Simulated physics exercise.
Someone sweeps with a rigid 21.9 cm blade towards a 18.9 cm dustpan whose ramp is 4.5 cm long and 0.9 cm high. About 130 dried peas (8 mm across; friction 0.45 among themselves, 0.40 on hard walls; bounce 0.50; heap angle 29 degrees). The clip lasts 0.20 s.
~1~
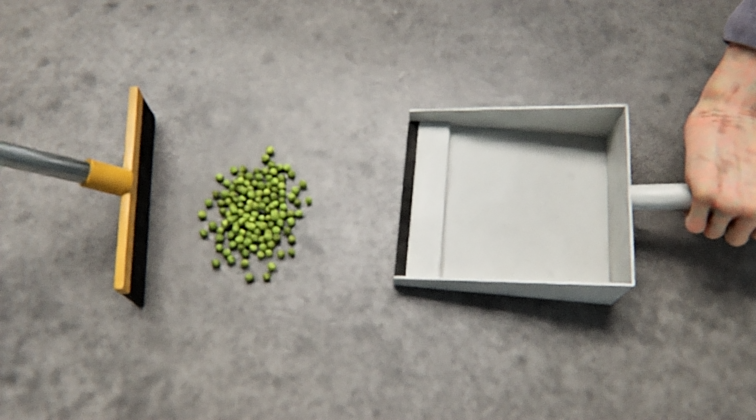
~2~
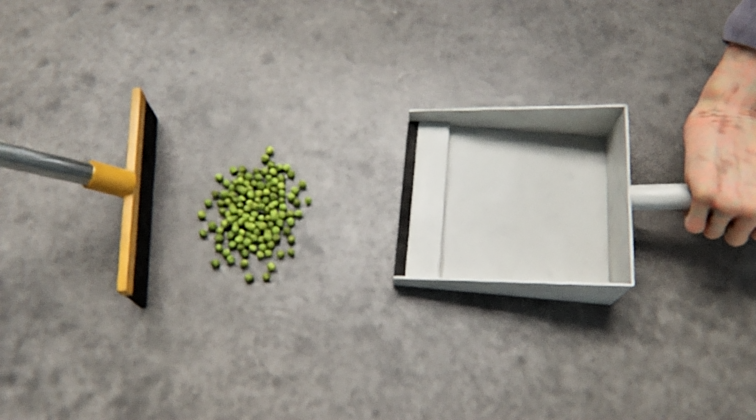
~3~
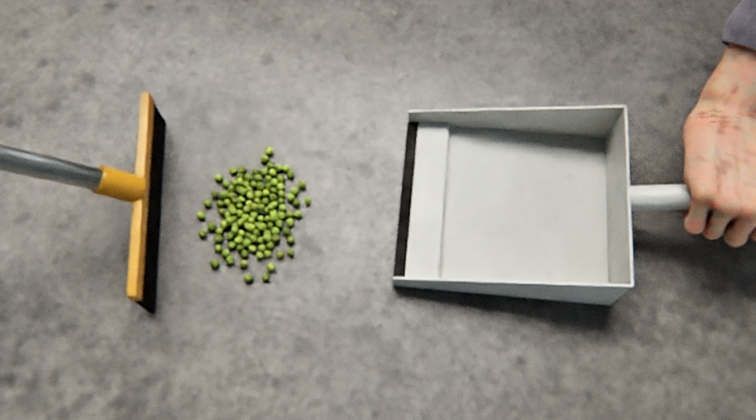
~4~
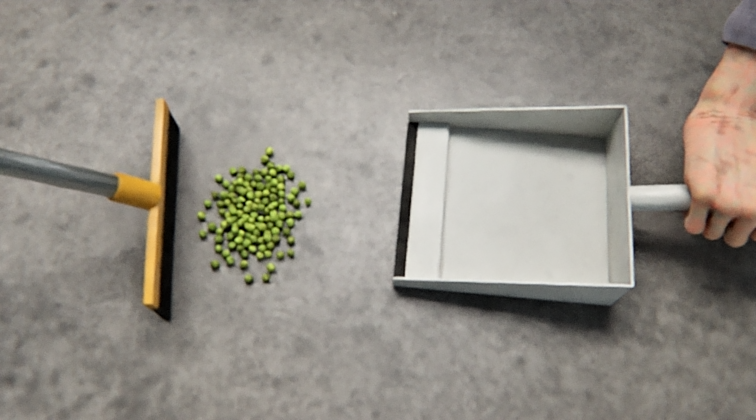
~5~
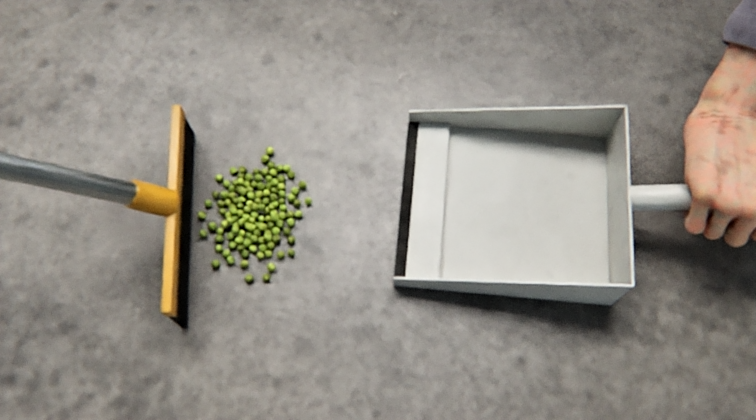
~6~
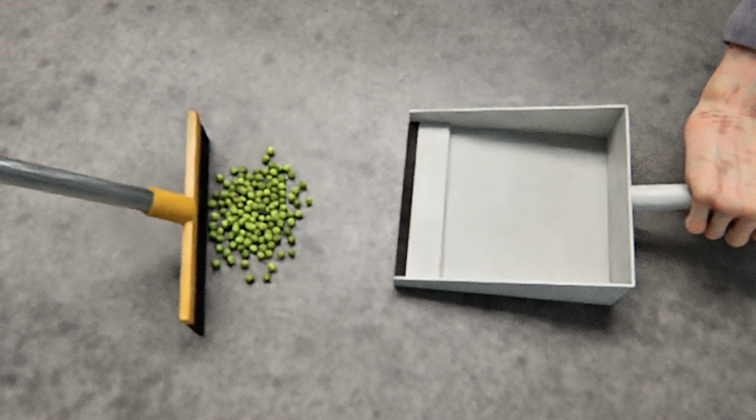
A mottled grey concrete-like floor is seen from above in a steady view. A loose heap of small green peas lies left of centre, between an orange-backed broom with black bristles and a grey handle at left and a pale grey dustpan gripped by a hand at right. The broom slides slowly right and slightly downward until its bristles meet the heap's left edge, while the dustpan stays still.
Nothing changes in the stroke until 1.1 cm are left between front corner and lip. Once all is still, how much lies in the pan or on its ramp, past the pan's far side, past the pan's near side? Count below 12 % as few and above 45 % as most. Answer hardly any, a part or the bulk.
In the pan or on its ramp: Hardly any; past the pan's far side: Hardly any; past the pan's near side: A part.
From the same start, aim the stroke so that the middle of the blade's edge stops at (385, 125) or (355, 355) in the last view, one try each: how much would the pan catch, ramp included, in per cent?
About 25 and 0 per cent.
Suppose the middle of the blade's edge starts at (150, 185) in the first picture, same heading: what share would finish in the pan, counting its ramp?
Some 5 per cent.
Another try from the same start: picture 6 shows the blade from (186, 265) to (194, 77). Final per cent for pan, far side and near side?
Pan 25, far 15, near 10.
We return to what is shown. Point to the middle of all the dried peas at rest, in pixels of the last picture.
Near (385, 224).
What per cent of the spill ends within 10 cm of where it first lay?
Some 15 per cent.
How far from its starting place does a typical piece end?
Roughly 14 cm.
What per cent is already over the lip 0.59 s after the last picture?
About 0 per cent by then.
Then, 0.20 s after the last picture, middle of the blade 12 cm from the lip; 0 % over the lip, far side 0 %, near side 10 %.
Then, 0.33 s after the last picture, middle of the blade 6 cm from the lip; 0 % over the lip, far side 0 %, near side 15 %.
Then, 0.59 s after the last picture, middle of the blade 3 cm from the lip; 0 % over the lip, far side 0 %, near side 20 %.
In the end, pan 0 %, far side 0 %, near side 20 %, in front of the lip or behind the blade 80 %.
